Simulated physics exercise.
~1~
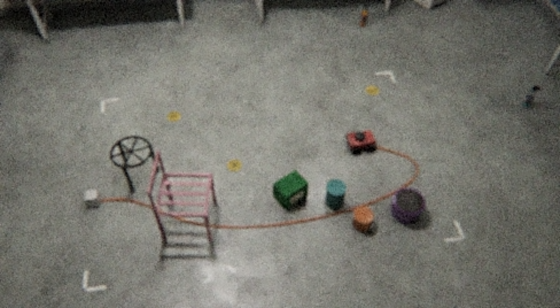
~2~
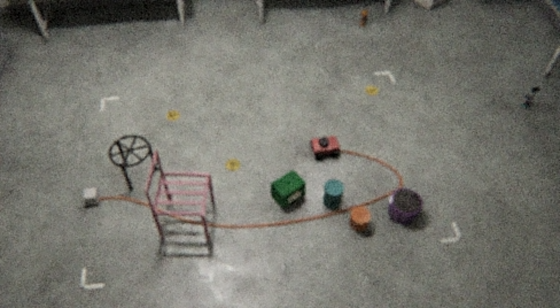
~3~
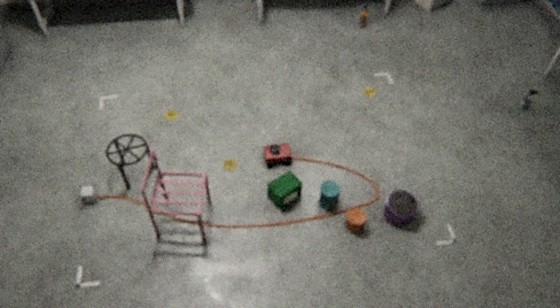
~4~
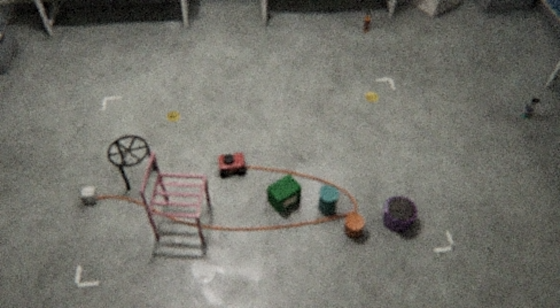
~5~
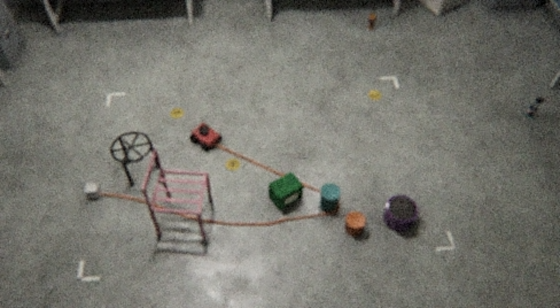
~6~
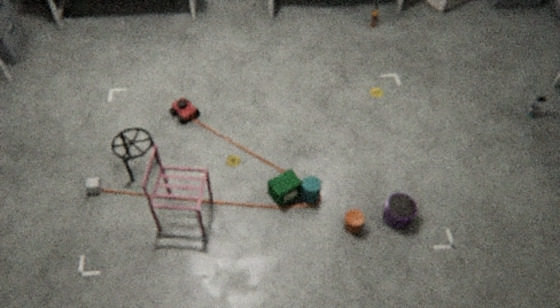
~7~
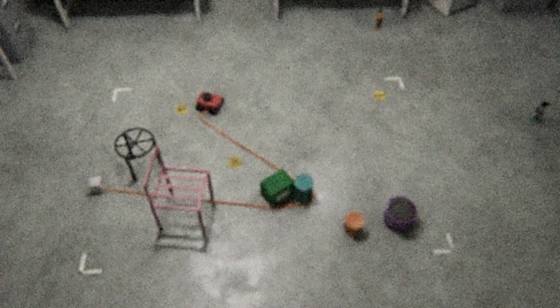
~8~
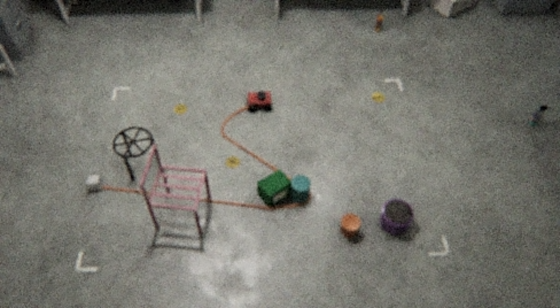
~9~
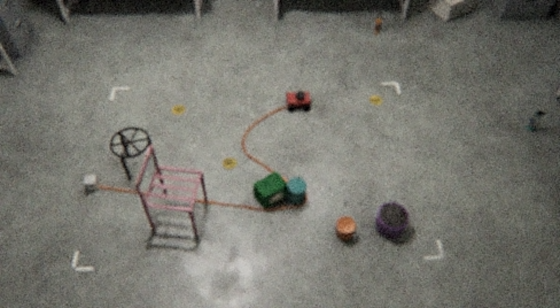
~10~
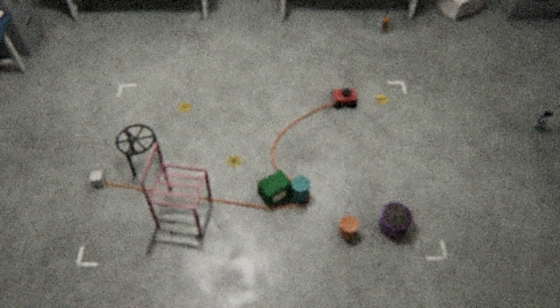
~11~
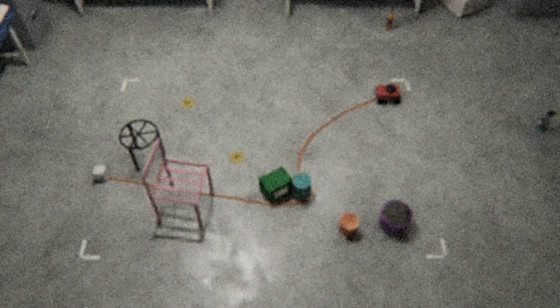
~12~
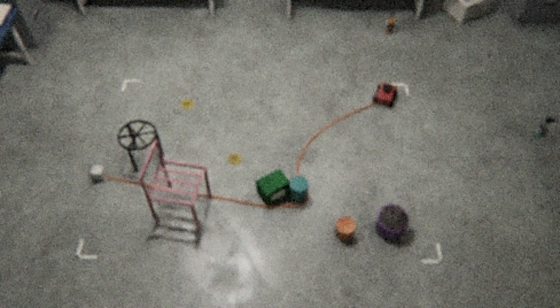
A pink chair stood on a grey floor as a small red cart towed an orange lead leftward, then up, dragging the teal bucket left against the green box; the cart then drove right and stopped near the upper-right corner mark, the bucket still upright.
